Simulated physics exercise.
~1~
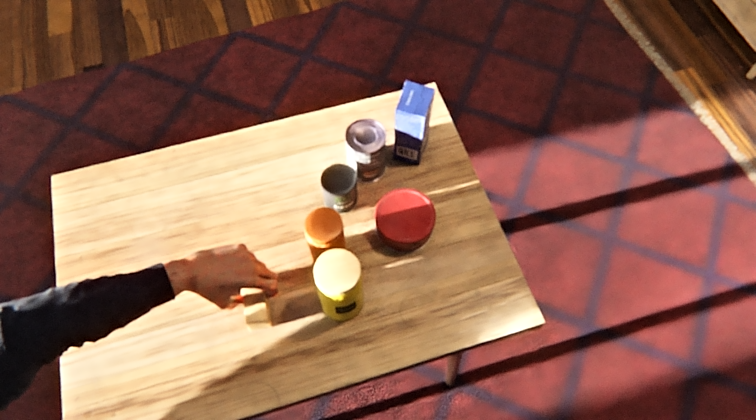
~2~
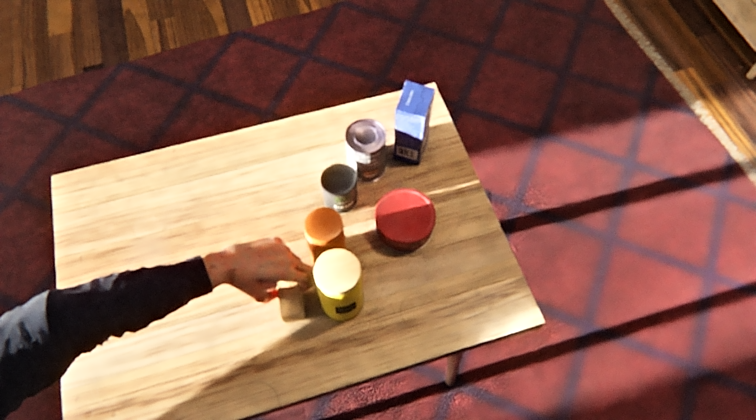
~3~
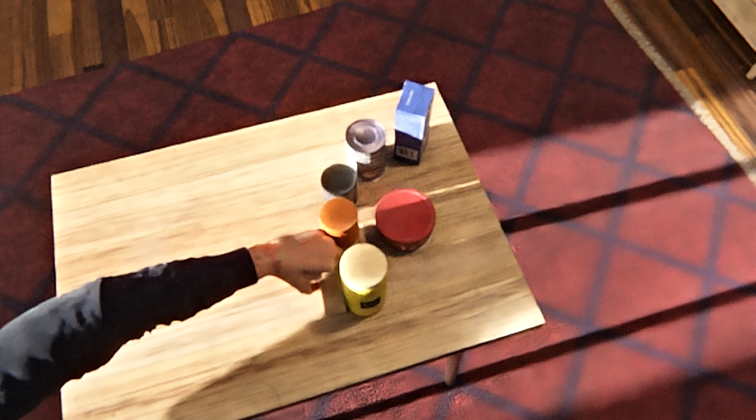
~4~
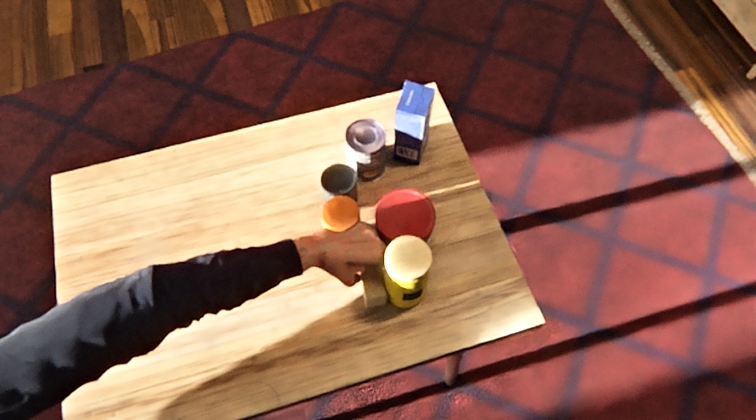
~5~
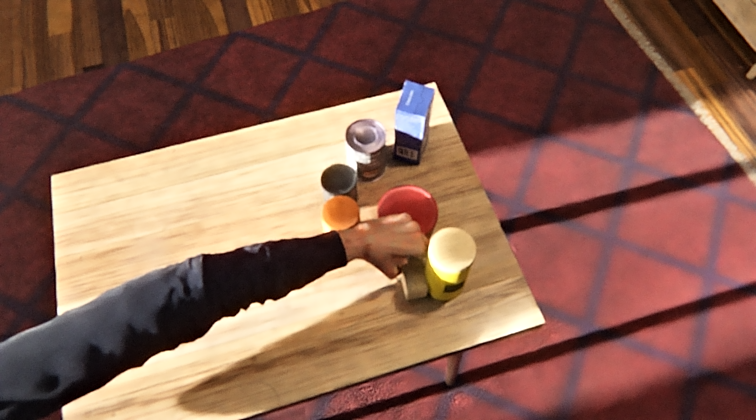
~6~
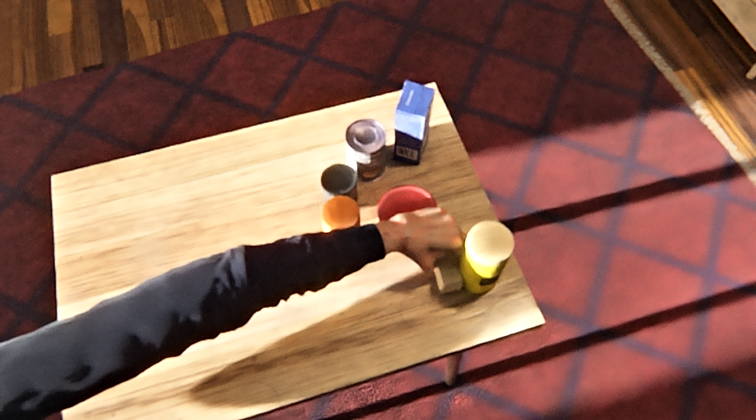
On a wooden table over a red rug, a hand with a block pushes a yellow jar right, nudging an orange jar aside.
